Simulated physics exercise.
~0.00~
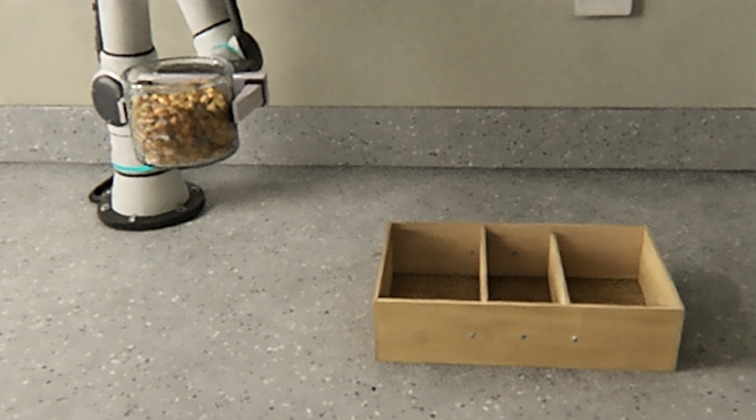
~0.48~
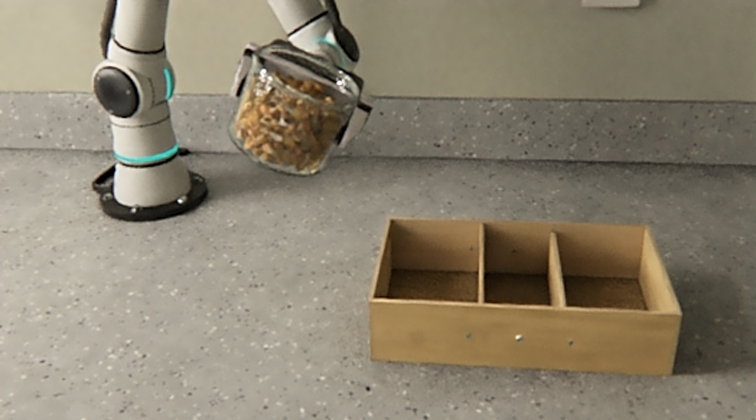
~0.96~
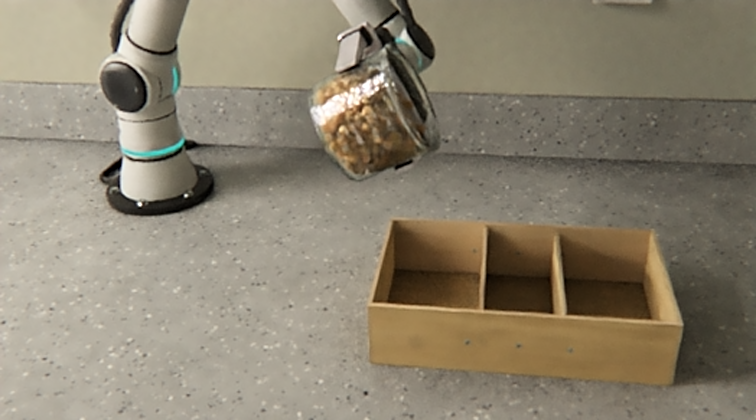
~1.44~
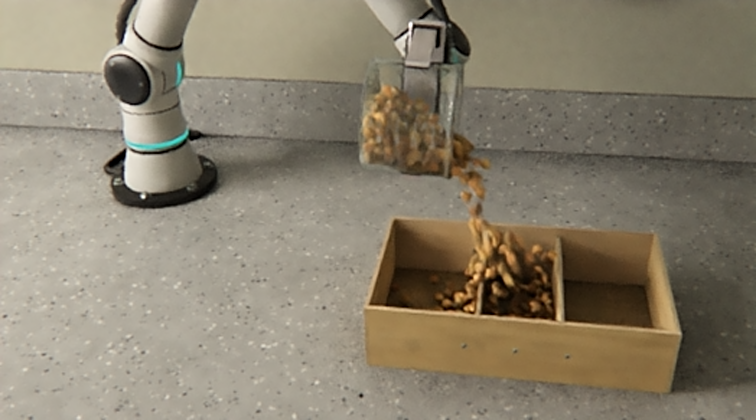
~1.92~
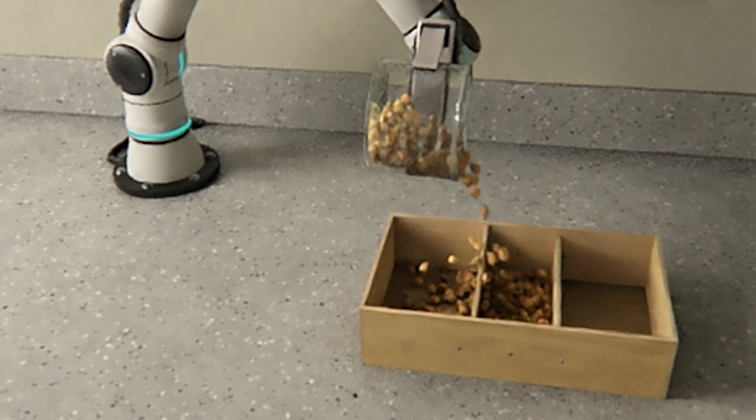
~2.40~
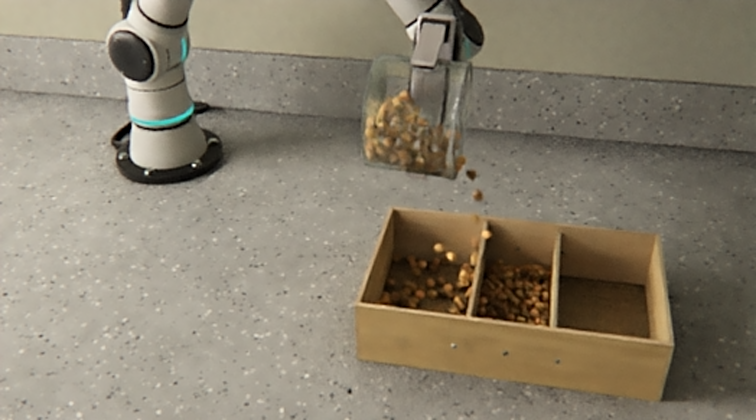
In the video, a robotic arm carries a clear container of chickpeas right, tips it on its side and pours some into a wooden box's middle and left sections, leaving the right section empty and many pieces still in the tilted container.
